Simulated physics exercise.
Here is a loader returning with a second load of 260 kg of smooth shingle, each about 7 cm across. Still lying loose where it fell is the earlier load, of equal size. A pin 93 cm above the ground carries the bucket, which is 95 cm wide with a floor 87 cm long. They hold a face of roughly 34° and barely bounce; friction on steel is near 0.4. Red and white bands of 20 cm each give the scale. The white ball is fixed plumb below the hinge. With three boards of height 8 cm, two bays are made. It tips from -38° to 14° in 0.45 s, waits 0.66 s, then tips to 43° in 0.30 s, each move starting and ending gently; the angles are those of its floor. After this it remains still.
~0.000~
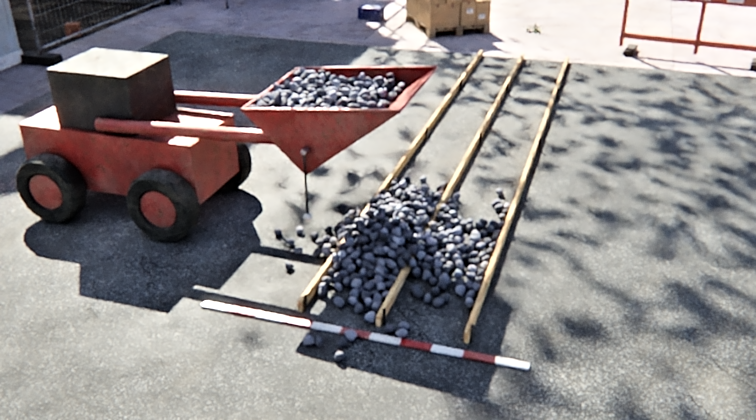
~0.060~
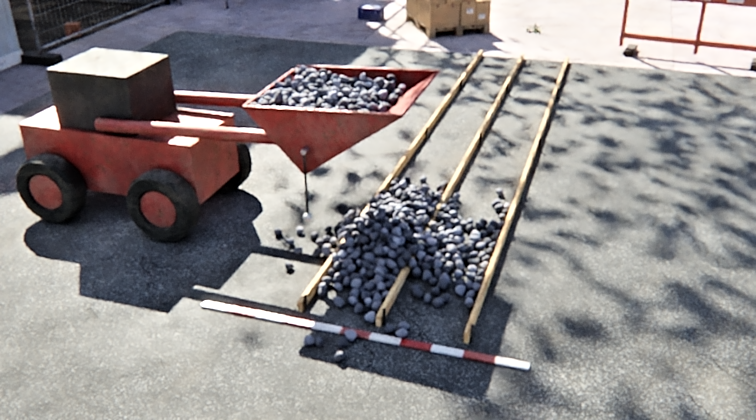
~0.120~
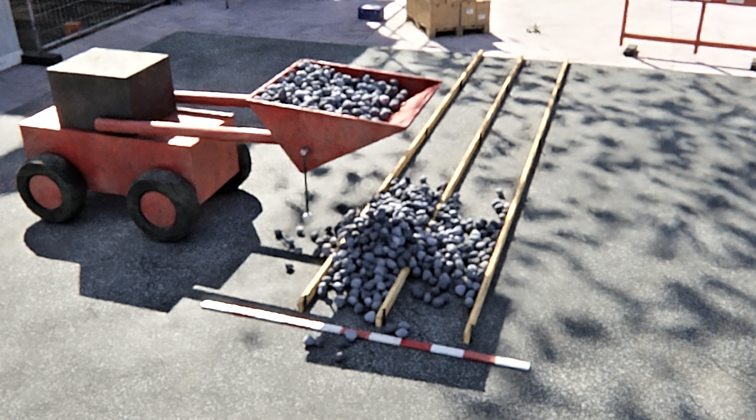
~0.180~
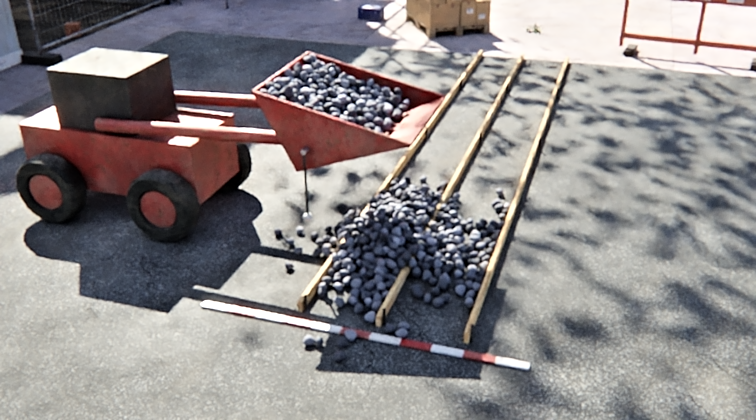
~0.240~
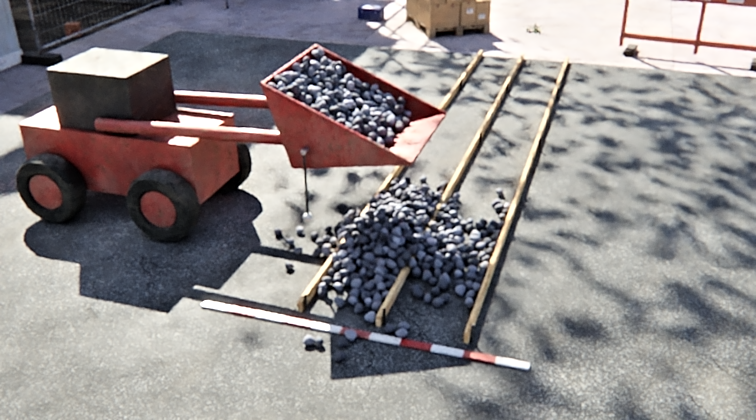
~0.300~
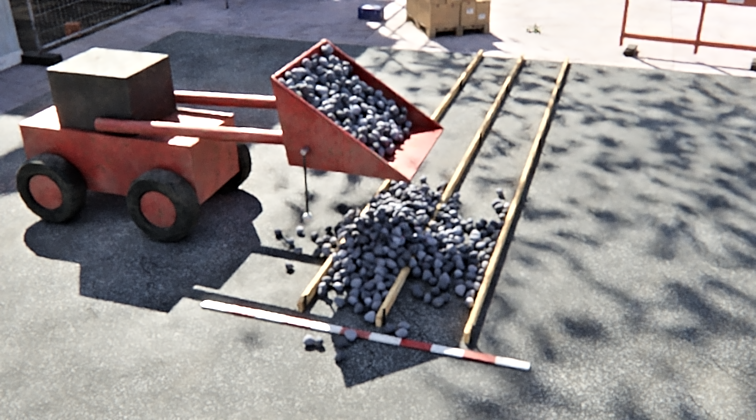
The red bucket on a small wheeled loader, filled with dark rounded stones, tilts steadily down toward the right, its stones shifting inside, above a loose pile of similar stones lying across three wooden boards on grey paving.
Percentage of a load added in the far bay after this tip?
70 per cent.
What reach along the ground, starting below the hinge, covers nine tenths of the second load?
I'd say close to 120 centimetres ahead of it.
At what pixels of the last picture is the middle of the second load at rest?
Their centre rests close to (447, 234).
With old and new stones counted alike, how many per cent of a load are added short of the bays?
Close to 0 parts in a hundred of a load.
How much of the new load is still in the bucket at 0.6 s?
Roughly 100 parts in a hundred of the load.
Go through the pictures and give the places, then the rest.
The bucket is at -38°, its lip at (400, 112); the top of the load is at (337, 80). The earlier load is highest near (393, 217), 21 cm above ground level, 5 % short of the bays, 72 % in the near bay, 22 % in the far bay, in the first frame.
Lip at (402, 116), floor tilted -35°, highest stones at (309, 76); the stones move at 0.3 m/s on average, in the second frame.
Lip at (407, 128), floor tilted -29°, highest stones at (304, 73); the stones move at 0.5 m/s on average, in the third frame.
The bucket is at -20°, its lip at (410, 145); the top of the load is at (305, 68); the stones move at 0.7 m/s on average, in the fourth frame.
Lip at (411, 164), floor tilted -9°, highest stones at (313, 63); the stones move at 0.7 m/s on average, in the fifth frame.
Lip at (409, 181), floor tilted 1°, highest stones at (320, 59); the stones move at 0.7 m/s on average, in the sixth frame.
After 0.4 s the floor is at 12°; in per cent of one load, 100 in the bucket, 5 short of the bays, 72 in the near bay, 22 in the far bay; the foremost stones are at (498, 233).
After 0.6 s the floor is at 14°; in per cent of one load, 100 in the bucket, 5 short of the bays, 72 in the near bay, 22 in the far bay; the foremost stones are at (498, 233).
After 1.9 s the floor is at 43°; in per cent of one load, 6 in the bucket, 5 short of the bays, 96 in the near bay, 86 in the far bay, 8 past the last board; the foremost stones are at (580, 297).
After 4.3 s the floor is at 43°; in per cent of one load, 0 in the bucket, 5 short of the bays, 95 in the near bay, 92 in the far bay, 8 past the last board; the foremost stones are at (593, 303). Net gain in the far bay, 70.
